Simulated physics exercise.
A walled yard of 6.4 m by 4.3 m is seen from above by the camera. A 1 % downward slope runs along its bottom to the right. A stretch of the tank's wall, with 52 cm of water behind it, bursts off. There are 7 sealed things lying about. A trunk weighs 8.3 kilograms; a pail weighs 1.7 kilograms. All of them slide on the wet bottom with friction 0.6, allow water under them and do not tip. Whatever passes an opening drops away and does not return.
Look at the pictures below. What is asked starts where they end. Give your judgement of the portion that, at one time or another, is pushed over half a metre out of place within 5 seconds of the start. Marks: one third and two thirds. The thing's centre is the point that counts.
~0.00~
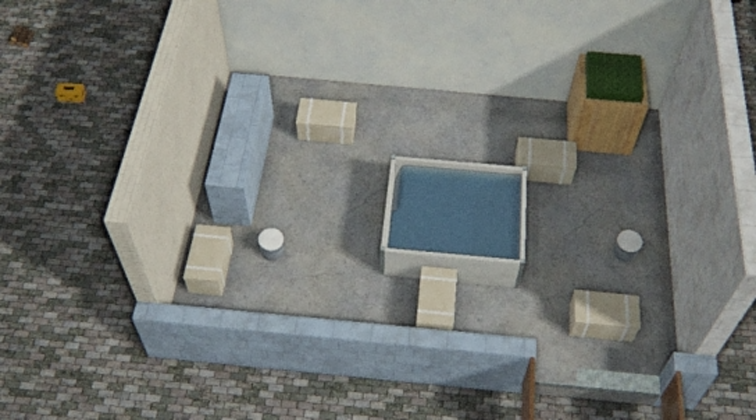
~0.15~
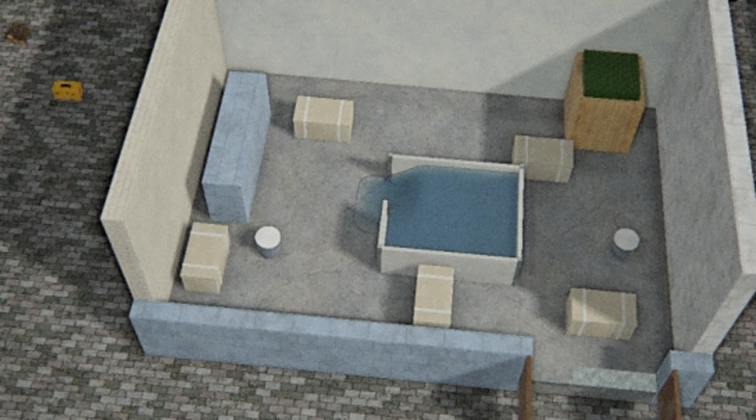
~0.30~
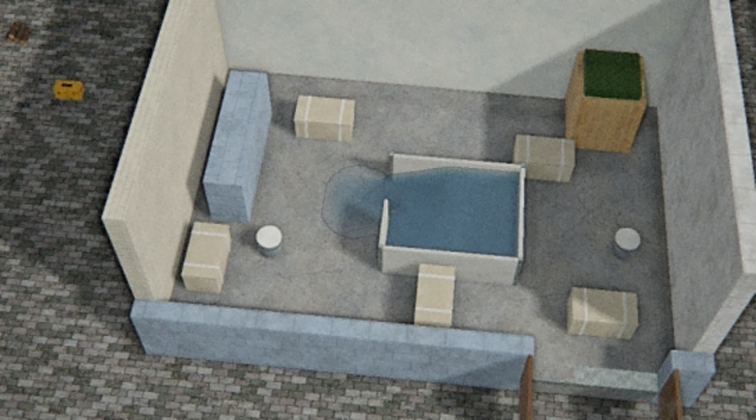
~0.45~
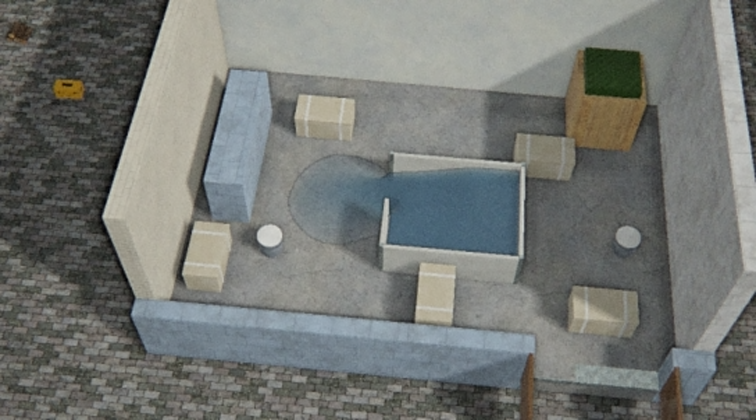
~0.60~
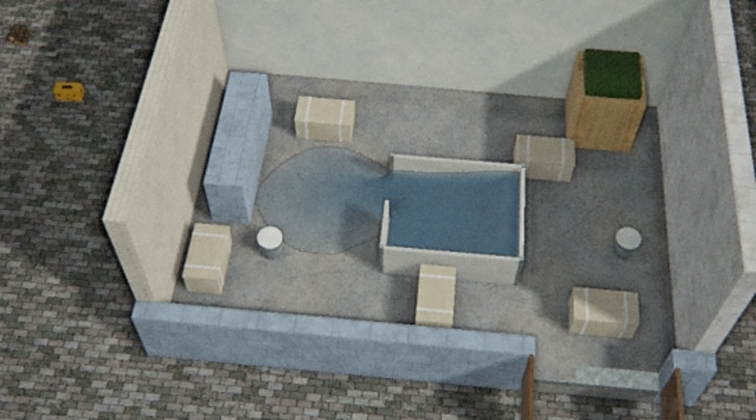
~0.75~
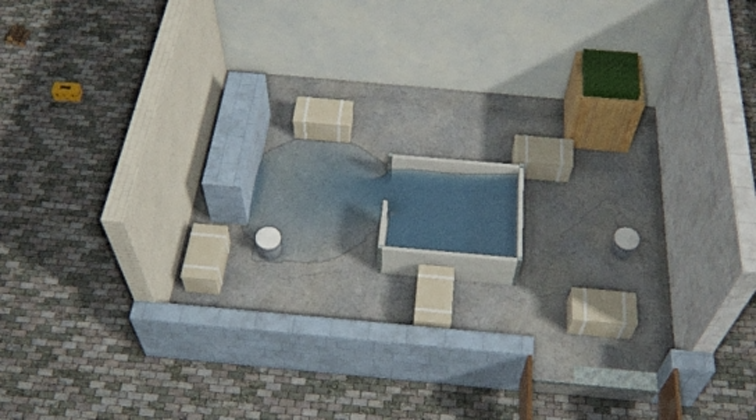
The tally will land in the lowest bracket.
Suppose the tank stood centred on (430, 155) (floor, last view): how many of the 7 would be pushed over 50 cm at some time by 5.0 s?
Then 3.
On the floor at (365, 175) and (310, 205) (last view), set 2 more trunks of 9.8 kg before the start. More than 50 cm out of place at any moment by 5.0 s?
Outcome: Breaks the threshold first, breaks the threshold second.
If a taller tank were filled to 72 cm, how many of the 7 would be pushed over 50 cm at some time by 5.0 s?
4.
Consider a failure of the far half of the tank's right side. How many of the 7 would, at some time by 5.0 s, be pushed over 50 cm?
Result: 3 of them.
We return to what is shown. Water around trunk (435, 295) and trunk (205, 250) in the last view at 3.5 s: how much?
About 0 and 7 cm.
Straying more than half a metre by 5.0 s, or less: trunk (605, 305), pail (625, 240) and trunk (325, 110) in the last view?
Taking them in turn, the answers are smaller, smaller and greater.
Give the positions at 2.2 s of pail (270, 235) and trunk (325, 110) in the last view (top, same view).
Somewhere around (211, 305) and (339, 71).
After 1.1 s 0 of 7 are over 50 cm from their spots; 0 afloat.
After 2.2 s 2 of 7 are over 50 cm from their spots; 1 afloat.
After 3.5 s 2 of 7 are over 50 cm from their spots; 1 afloat.
After 5.0 s 2 of 7 are over 50 cm from their spots, and 2 have been at some point; 2 afloat.
